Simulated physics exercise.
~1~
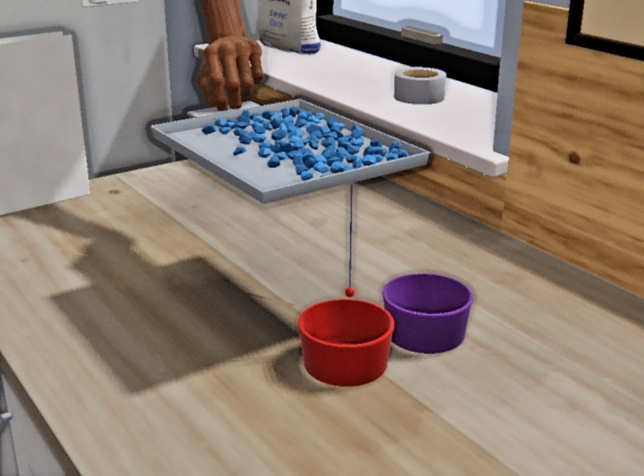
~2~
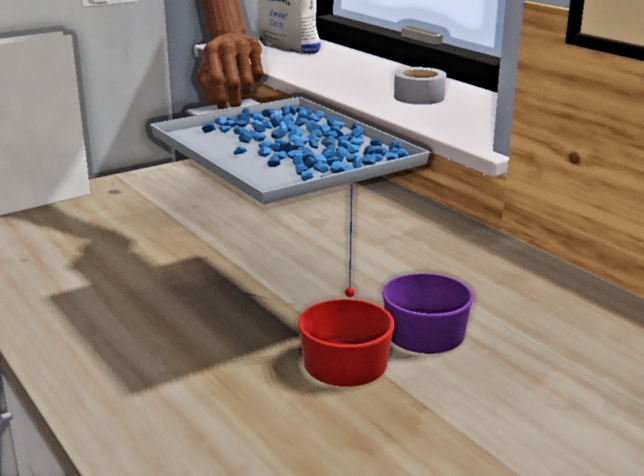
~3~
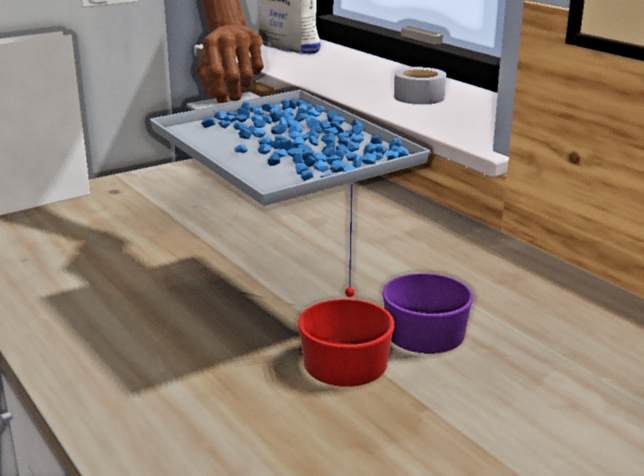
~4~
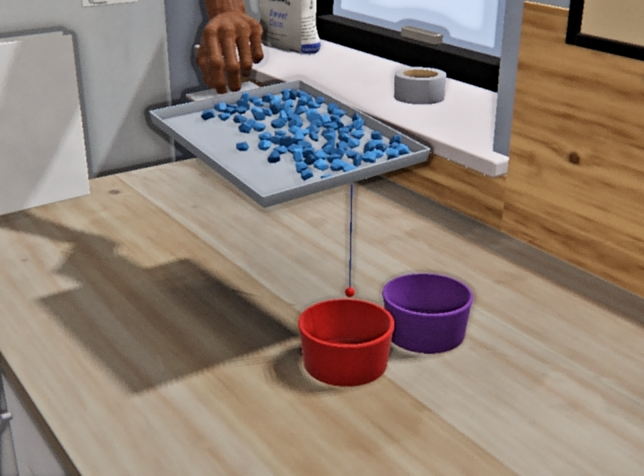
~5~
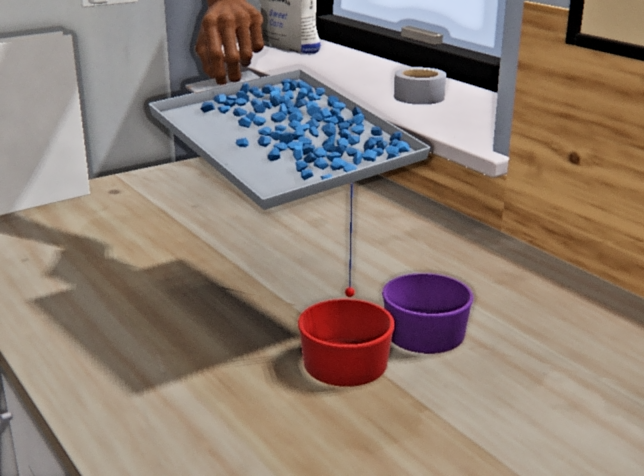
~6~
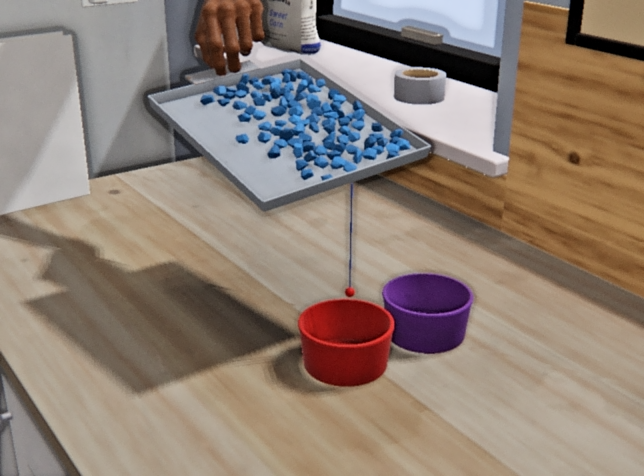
The footage shows a hand holding a low-rimmed gray tray of small blue stones above a red dish and a purple dish, gradually raising its far end so the tray tilts slightly while the stones stay bunched together.
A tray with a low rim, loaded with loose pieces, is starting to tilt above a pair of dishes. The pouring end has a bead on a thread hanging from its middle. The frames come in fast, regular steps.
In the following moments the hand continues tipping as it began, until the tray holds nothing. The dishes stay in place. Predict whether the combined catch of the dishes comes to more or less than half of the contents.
The amount caught is going to be smaller than the amount missed.
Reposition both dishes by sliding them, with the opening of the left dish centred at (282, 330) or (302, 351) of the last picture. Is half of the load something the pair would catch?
Past half, then past half.
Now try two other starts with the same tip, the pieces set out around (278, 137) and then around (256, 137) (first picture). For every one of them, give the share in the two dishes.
You'd see roughly 30 per cent first and roughly 30 per cent second.
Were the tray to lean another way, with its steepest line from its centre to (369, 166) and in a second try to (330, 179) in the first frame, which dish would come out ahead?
Outcome by order - one: Right side; two: Left side.
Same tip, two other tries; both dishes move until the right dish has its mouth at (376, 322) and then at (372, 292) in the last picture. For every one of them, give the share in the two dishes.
About 70 per cent, then about 40 per cent.
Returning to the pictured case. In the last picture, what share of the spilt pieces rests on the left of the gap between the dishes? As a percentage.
It works out to some 90 per cent.
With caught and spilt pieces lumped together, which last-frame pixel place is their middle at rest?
Close to (299, 387) in the last picture.
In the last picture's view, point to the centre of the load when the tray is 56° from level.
(307, 163).
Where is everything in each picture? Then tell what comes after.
Corners of the pouring end near (264, 191) and (427, 152), level; middle of the load near (313, 140), aquarium stones; left dish near (374, 359); right dish near (456, 327); bead on its thread near (350, 292), in the first frame.
Corners of the pouring end near (264, 191) and (427, 152), level; middle of the load near (313, 139), in the second frame.
Corners of the pouring end near (264, 193) and (427, 150), tipped barely, lowest at the left corner; middle of the load near (313, 135), in the third frame.
Corners of the pouring end near (264, 195) and (427, 149), tipped a little, lowest at the left corner; middle of the load near (313, 130), in the fourth frame.
Corners of the pouring end near (264, 198) and (428, 147), tipped a little, lowest at the left corner; middle of the load near (313, 125), in the fifth frame.
Corners of the pouring end near (264, 200) and (428, 146), tipped a little, lowest at the left corner; middle of the load near (314, 119); left dish near (374, 359); right dish near (456, 327), in the sixth frame.
Shortly afterwards, tray tipped steeply; all but a few on the tray; a little in the air.
Next, tray tipped right over; near a quarter on the tray; a little in the left dish; near half outside both; a little in the air.
Some moments later, tray tipped past a quarter turn; near a quarter in the left dish; only a few in the right dish; the bulk outside both.
In the end, tray tipped past a quarter turn; near a quarter in the left dish; only a few in the right dish; the bulk outside both.
